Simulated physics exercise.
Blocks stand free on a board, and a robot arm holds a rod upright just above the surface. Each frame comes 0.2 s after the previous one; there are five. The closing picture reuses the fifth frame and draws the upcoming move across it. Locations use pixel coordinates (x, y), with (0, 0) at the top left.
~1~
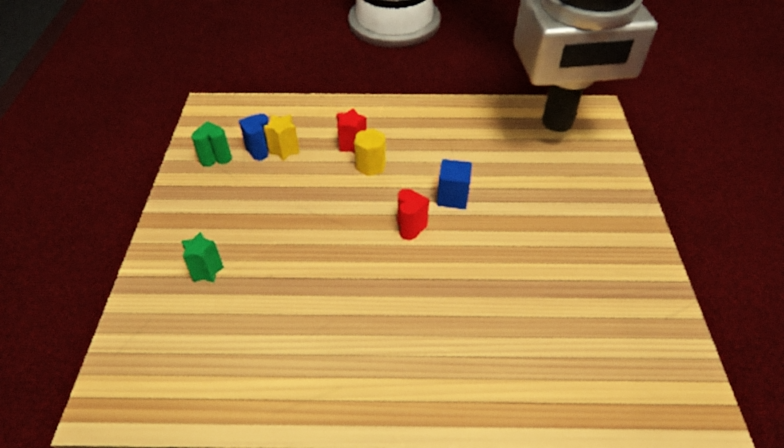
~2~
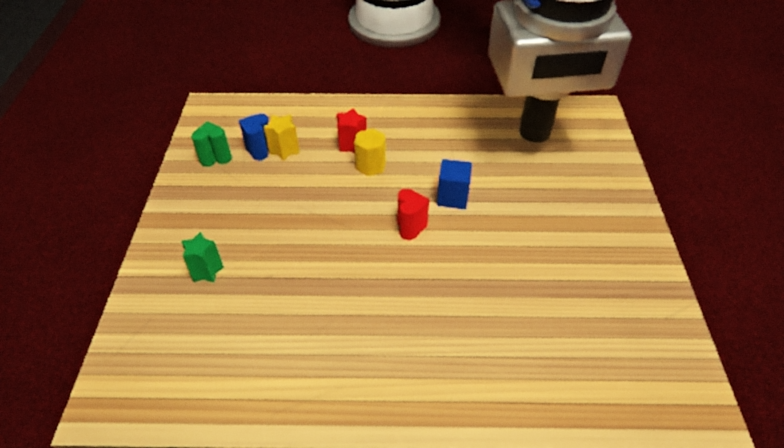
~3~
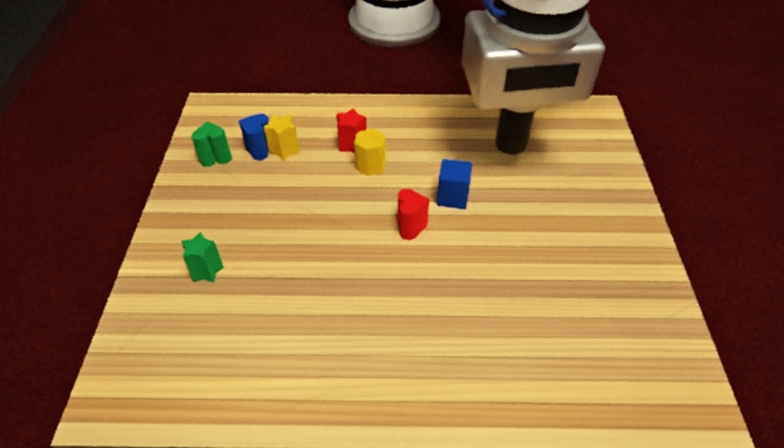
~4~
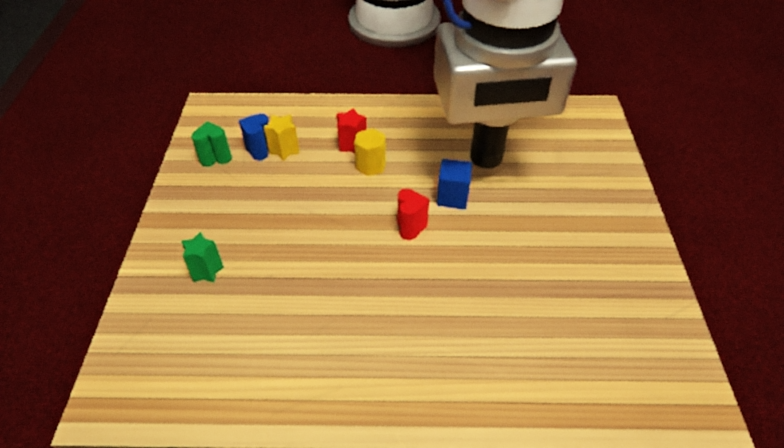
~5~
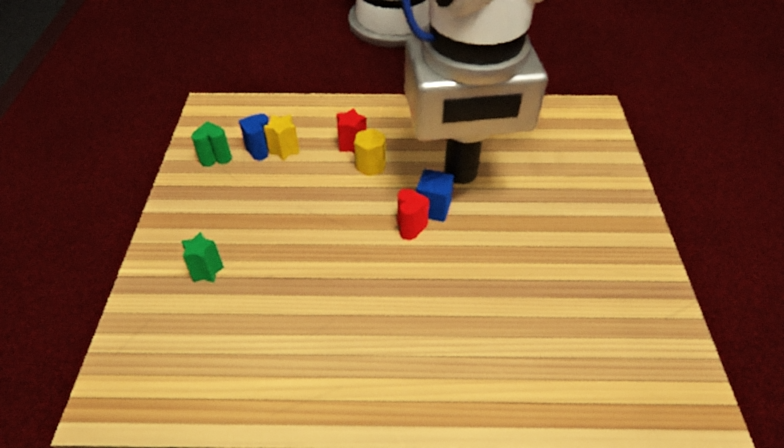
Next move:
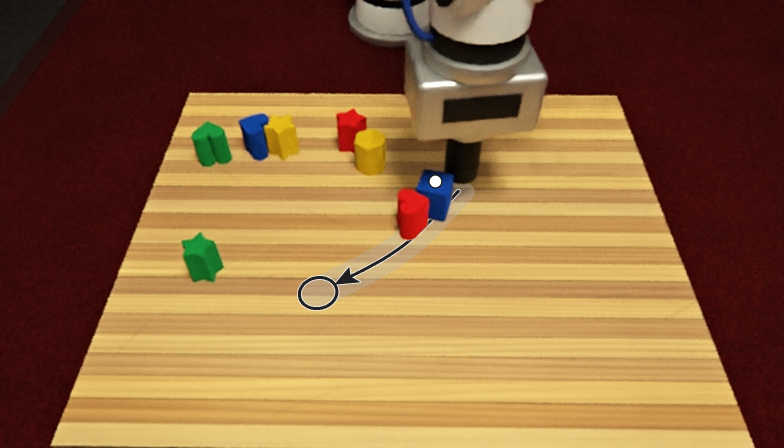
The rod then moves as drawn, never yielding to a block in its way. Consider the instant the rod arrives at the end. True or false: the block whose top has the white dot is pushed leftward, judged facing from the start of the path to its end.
The statement is incorrect.
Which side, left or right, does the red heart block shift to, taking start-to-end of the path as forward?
The right-hand side.
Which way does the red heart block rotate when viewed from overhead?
Seen from above, its turn is clockwise.
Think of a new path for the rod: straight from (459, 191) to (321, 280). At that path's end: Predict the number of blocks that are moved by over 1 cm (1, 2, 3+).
It should be two, as far as I can tell.
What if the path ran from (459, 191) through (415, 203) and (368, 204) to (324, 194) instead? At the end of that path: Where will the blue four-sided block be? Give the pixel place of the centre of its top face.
I'd place it at (393, 202), taking the centre of its top.
Drawn move, from (459, 191) over (403, 246) to (318, 293); the dot is on the blue four-sided block.
On the path given first. One third of the way, rod at (424, 211); red heart block at (363, 217), turned 30° clockwise; blue four-sided block at (393, 212), turned 50° clockwise.
Two thirds of the way, rod at (376, 246); red heart block at (311, 226), turned 70° clockwise; blue four-sided block at (337, 238), turned 90° clockwise.
At the end, rod at (315, 276); red heart block at (282, 223), turned 105° clockwise; blue four-sided block at (292, 245), turned 125° clockwise.
